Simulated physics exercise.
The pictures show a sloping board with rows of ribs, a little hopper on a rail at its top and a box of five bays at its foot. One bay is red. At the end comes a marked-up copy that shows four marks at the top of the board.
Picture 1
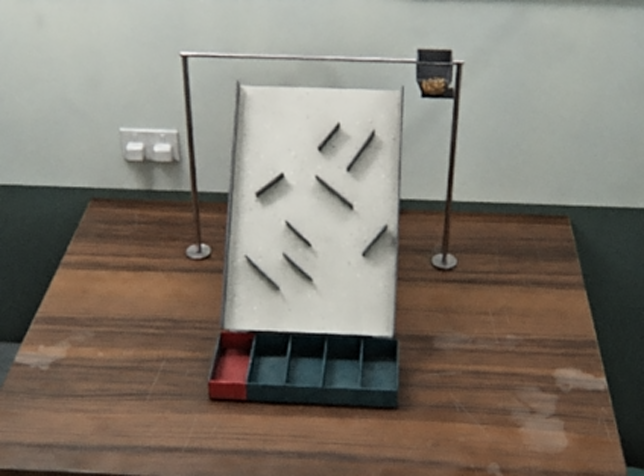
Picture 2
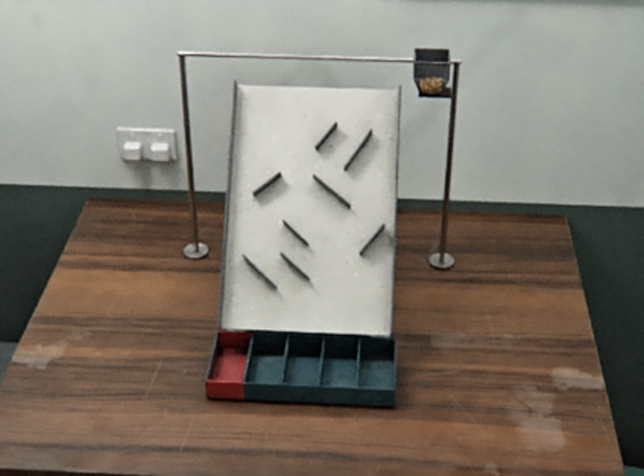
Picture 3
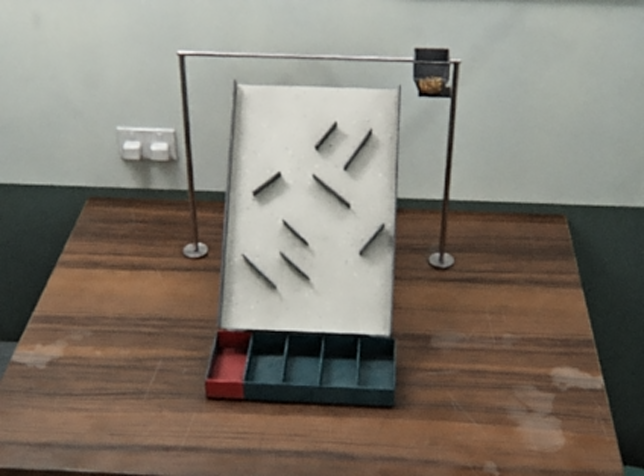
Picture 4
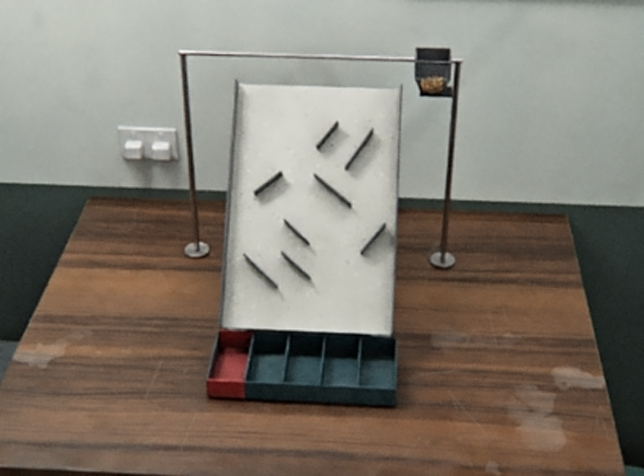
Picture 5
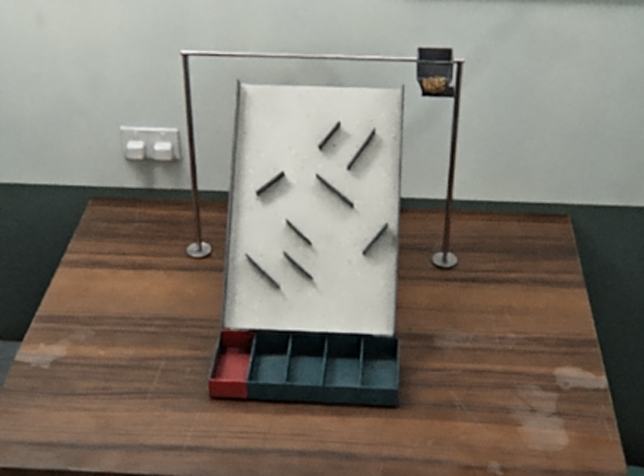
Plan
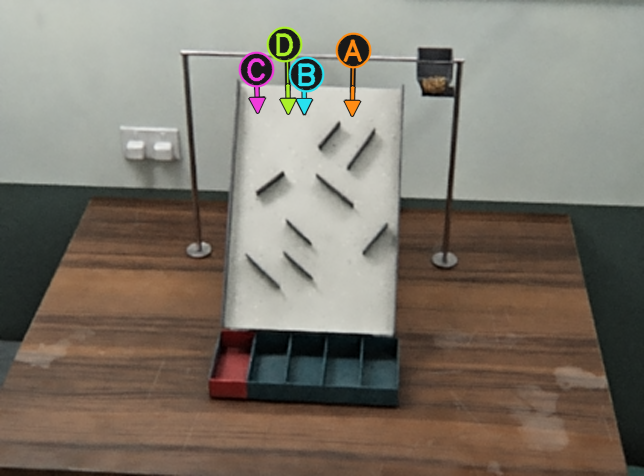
Nothing moved apart from a slight shake of the view, with a small dark hopper of beads sitting at the right of a rail above a sloping white ribbed board and five bays, the leftmost red.
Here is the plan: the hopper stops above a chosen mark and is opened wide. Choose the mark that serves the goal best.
Mark C does it best.
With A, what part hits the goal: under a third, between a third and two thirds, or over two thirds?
Under a third.
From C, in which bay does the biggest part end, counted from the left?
The first.
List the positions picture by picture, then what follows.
The first frame shows hopper near (433, 85), round wooden beads, door shut.
The second frame shows ribs (316, 147) to (337, 122), (345, 167) to (372, 129), (252, 193) to (281, 172).
The third frame shows ribs (313, 174) to (350, 204), (283, 219) to (307, 242), (360, 252) to (384, 223).
The fourth frame shows ribs (243, 253) to (277, 286), (281, 251) to (310, 277).
The fifth frame shows red bay near (228, 388), number 1 of 5 from the left.
On the marked copy, mark A meets the board at (352, 110); mark B meets the board at (304, 108); mark C meets the board at (257, 107); mark D meets the board at (288, 108).
With A, none at all in the red bay, the bulk in other bays, close to a quarter outside the box.
With B, a small share in the red bay, close to two thirds in other bays, close to a quarter outside the box.
With C, close to half in the red bay, a small share in other bays, close to a third outside the box.
With D, close to a quarter in the red bay, close to half in other bays, close to a third outside the box.
